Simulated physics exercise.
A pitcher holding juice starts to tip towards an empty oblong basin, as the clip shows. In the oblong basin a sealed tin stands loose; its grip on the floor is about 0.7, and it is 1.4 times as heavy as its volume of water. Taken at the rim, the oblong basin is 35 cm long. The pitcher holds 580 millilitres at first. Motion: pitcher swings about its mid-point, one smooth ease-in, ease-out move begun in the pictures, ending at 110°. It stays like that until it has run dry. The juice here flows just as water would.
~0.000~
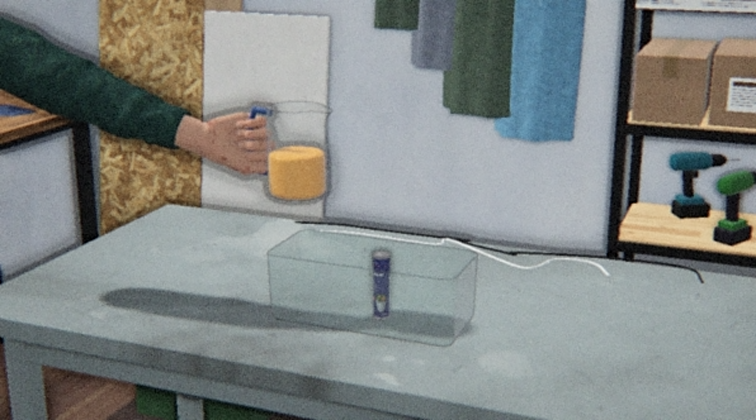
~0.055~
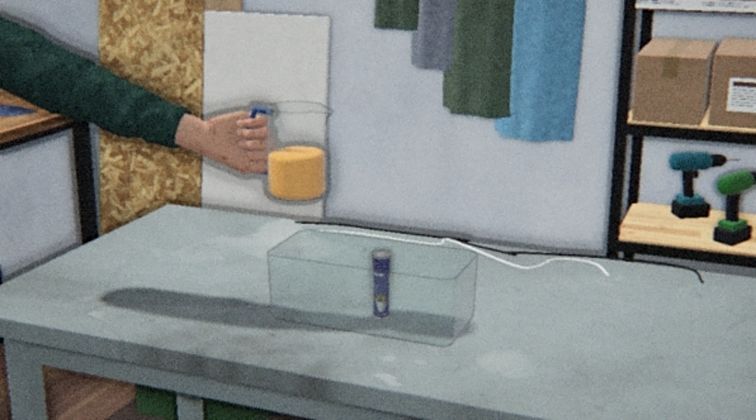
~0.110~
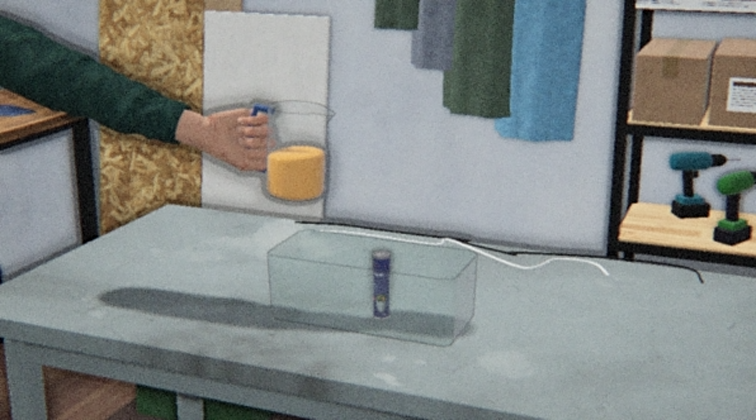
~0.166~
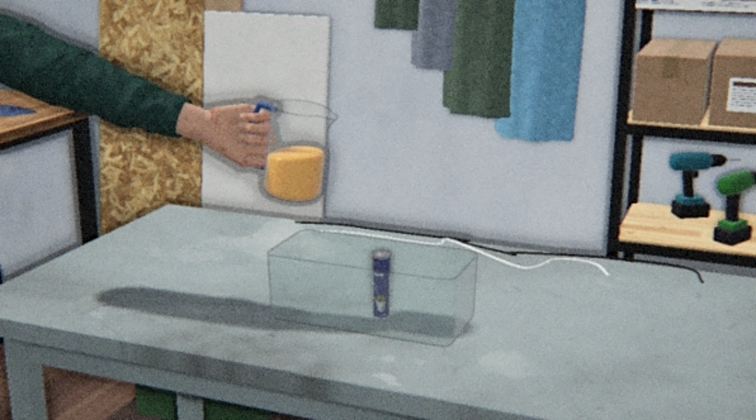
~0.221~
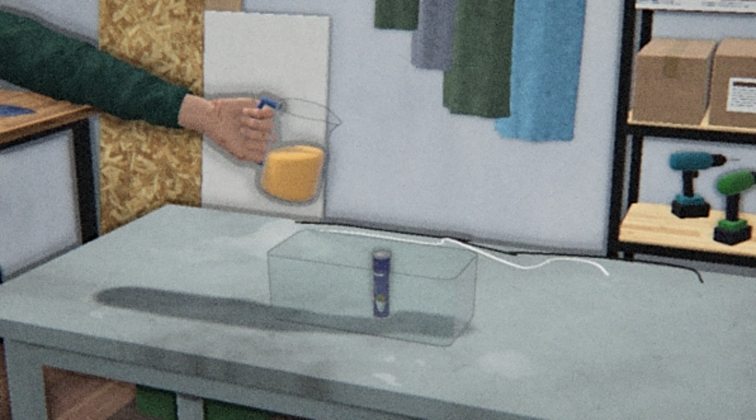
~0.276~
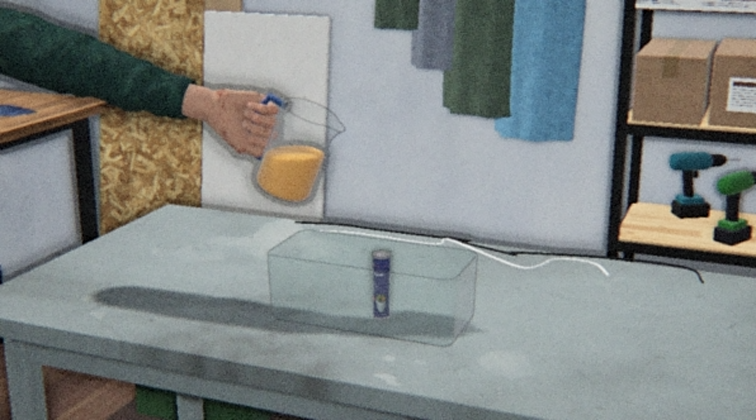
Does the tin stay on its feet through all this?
No.
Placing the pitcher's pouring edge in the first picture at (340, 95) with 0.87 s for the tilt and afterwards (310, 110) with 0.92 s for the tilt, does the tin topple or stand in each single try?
Try 1: Still standing; try 2: Still standing.
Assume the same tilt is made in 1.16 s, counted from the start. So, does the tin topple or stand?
Outcome - the tin comes down.
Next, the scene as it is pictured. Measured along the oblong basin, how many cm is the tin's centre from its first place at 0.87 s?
Centre to centre, close to 1 cm.
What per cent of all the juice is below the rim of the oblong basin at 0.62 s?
About 0%.
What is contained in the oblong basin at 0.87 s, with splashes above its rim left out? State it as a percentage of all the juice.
About 32 per cent.
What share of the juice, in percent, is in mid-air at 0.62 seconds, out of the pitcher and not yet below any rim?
Around 3 in a hundred.
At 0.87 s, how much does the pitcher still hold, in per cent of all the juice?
I'd estimate some 38 per cent.
After 0.62 s the tilt is 83° and 97 per cent is still to pour; the tin stands where it began.
After 0.87 s the tilt is 109° and 39 per cent is still to pour; the tin leans 6°.
After 1.13 s the tilt is 110° and 5 per cent is still to pour; the tin lies on its side.
After 1.42 s the tilt is 110° and 0 per cent is still to pour; the tin lies on its side.
In the end the tin lies on its side.
